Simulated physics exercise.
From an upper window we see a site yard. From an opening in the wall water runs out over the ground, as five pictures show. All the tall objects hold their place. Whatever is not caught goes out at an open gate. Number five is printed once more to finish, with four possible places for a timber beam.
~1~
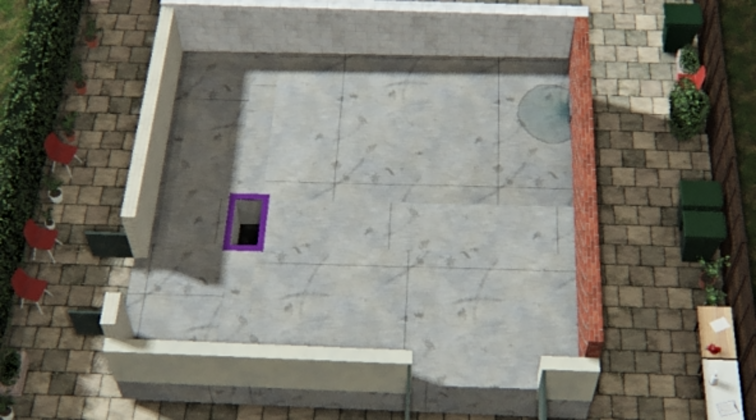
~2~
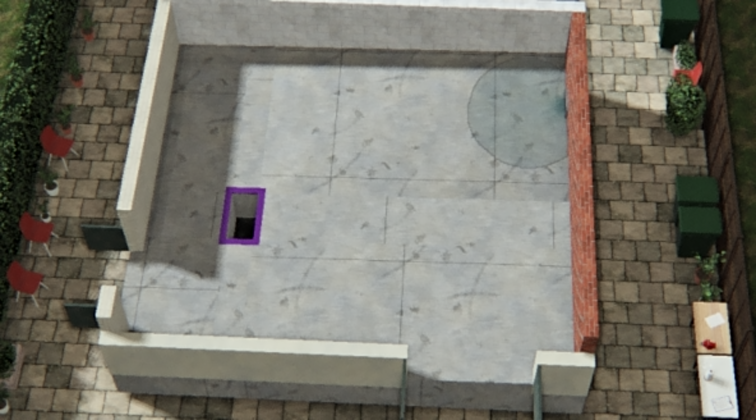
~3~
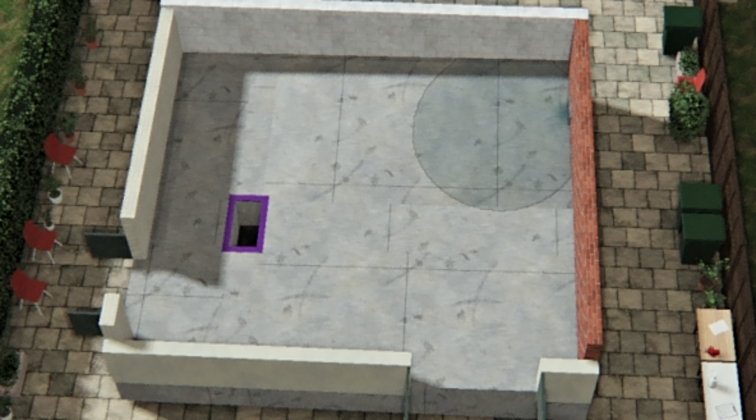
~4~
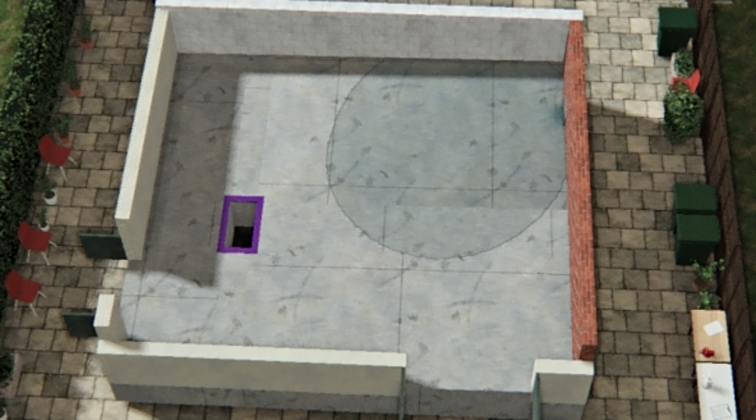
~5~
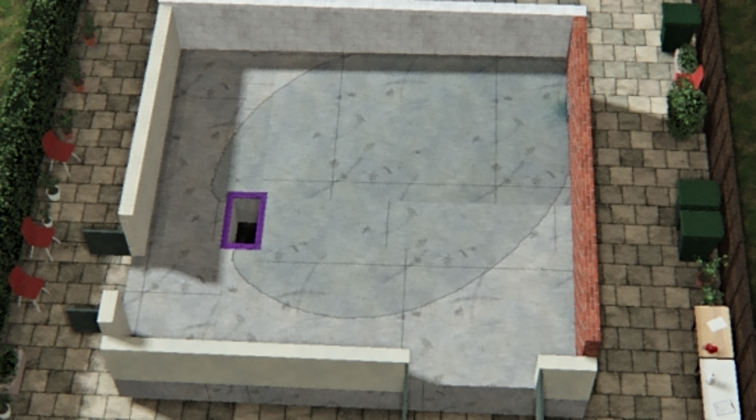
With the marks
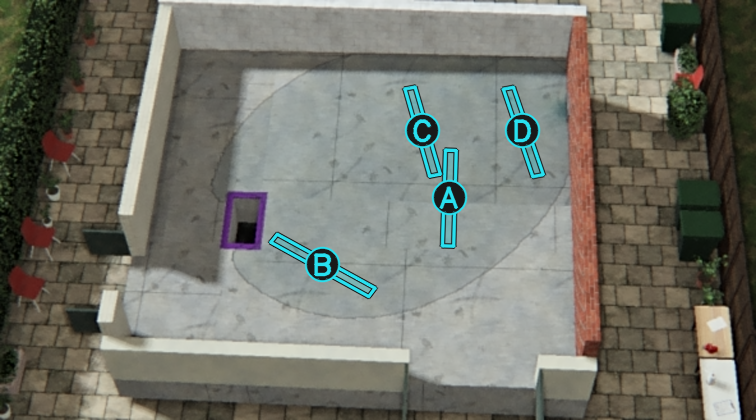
A thin sheet of water spreads from beside the red brick wall at the right across a walled grey yard, seen from a high window that shifts very slightly. A purple-rimmed gully sits left of centre, with open gates in the pale walls, red chairs at left and green bins at right. The rounded pool widens leftward and toward the viewer, then reaches the gully, which takes in water.
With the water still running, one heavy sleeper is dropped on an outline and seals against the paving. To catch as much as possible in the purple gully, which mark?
Position B.
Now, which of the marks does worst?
C it is.
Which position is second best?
Here it is position A.
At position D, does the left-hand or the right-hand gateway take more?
More leaves on the left.
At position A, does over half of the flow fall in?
No, it does not.
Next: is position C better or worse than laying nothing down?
It is worse.
In cyan, A from (448, 245) to (450, 150); B from (274, 238) to (371, 292); C from (410, 88) to (435, 175); D from (508, 88) to (538, 175).
With A, about 22 % of the stream goes into the purple gully, about 77 % out by the gates.
With B, about 55 % of the stream goes into the purple gully, about 44 % out by the gates.
With C, about 7 % of the stream goes into the purple gully, about 93 % out by the gates.
With D, about 15 % of the stream goes into the purple gully, about 85 % out by the gates.
